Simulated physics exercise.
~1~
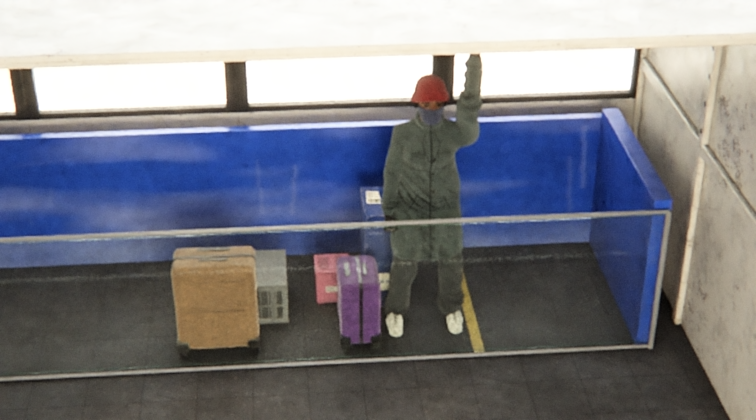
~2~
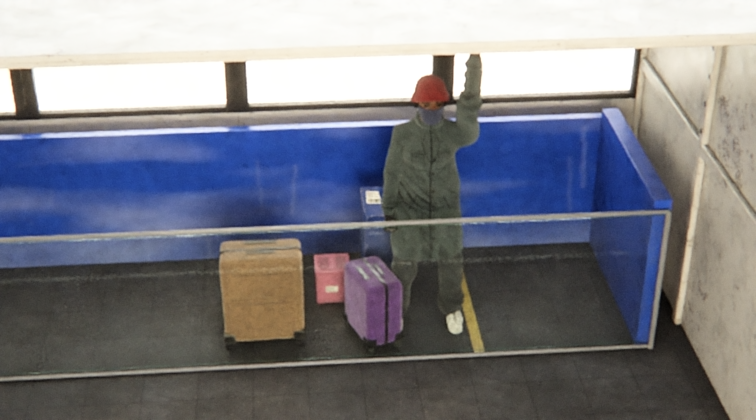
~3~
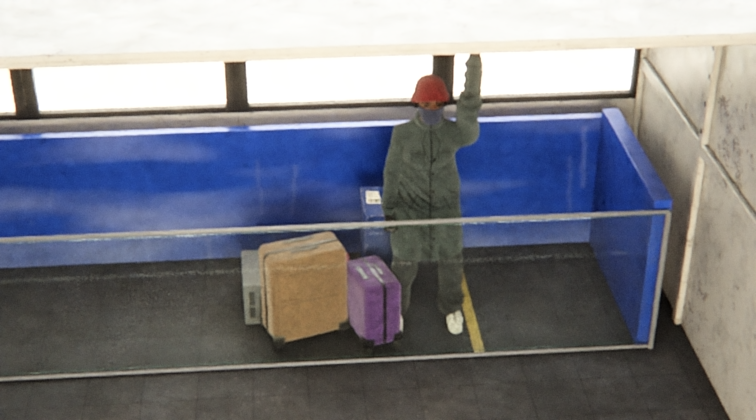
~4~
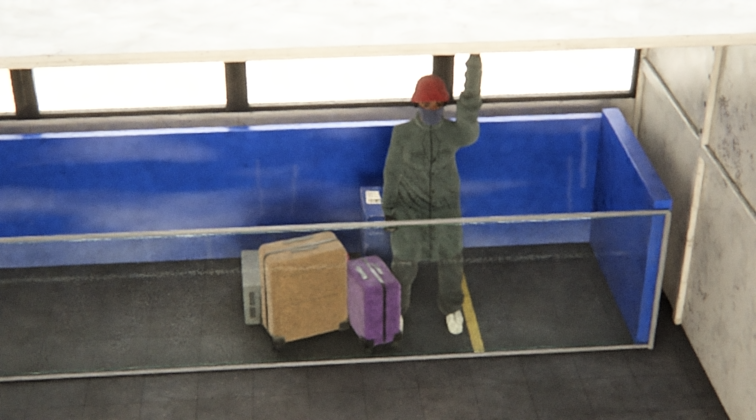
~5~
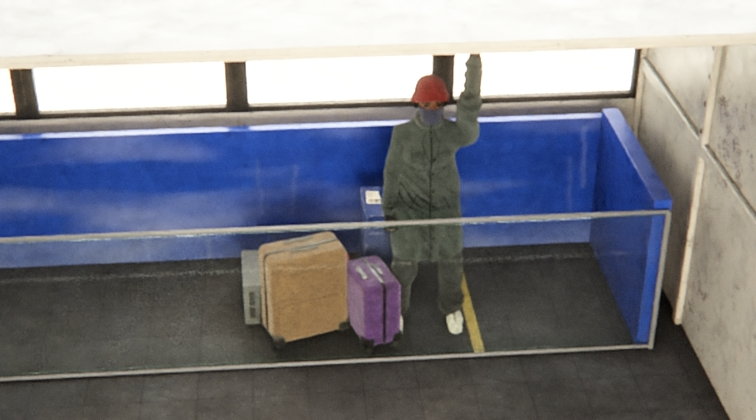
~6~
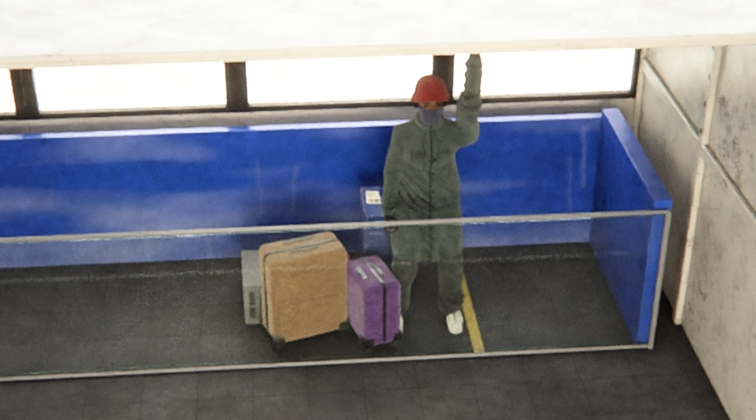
A figure in a red helmet, face covering and long grey-green coat stands with one arm raised in a shuttle's luggage bay, seen from above through a clear front panel. A blue wall runs behind, with a blue bag beside the figure, a yellow floor line at the right, and a brown case, grey crate, pink tub and purple case to the left. The brown case slides right, hiding the crate, while the purple case shifts slightly right and turns. The brown case continues right, covering the tub and revealing the crate. Both cases then rest upright, side by side, short of the line.
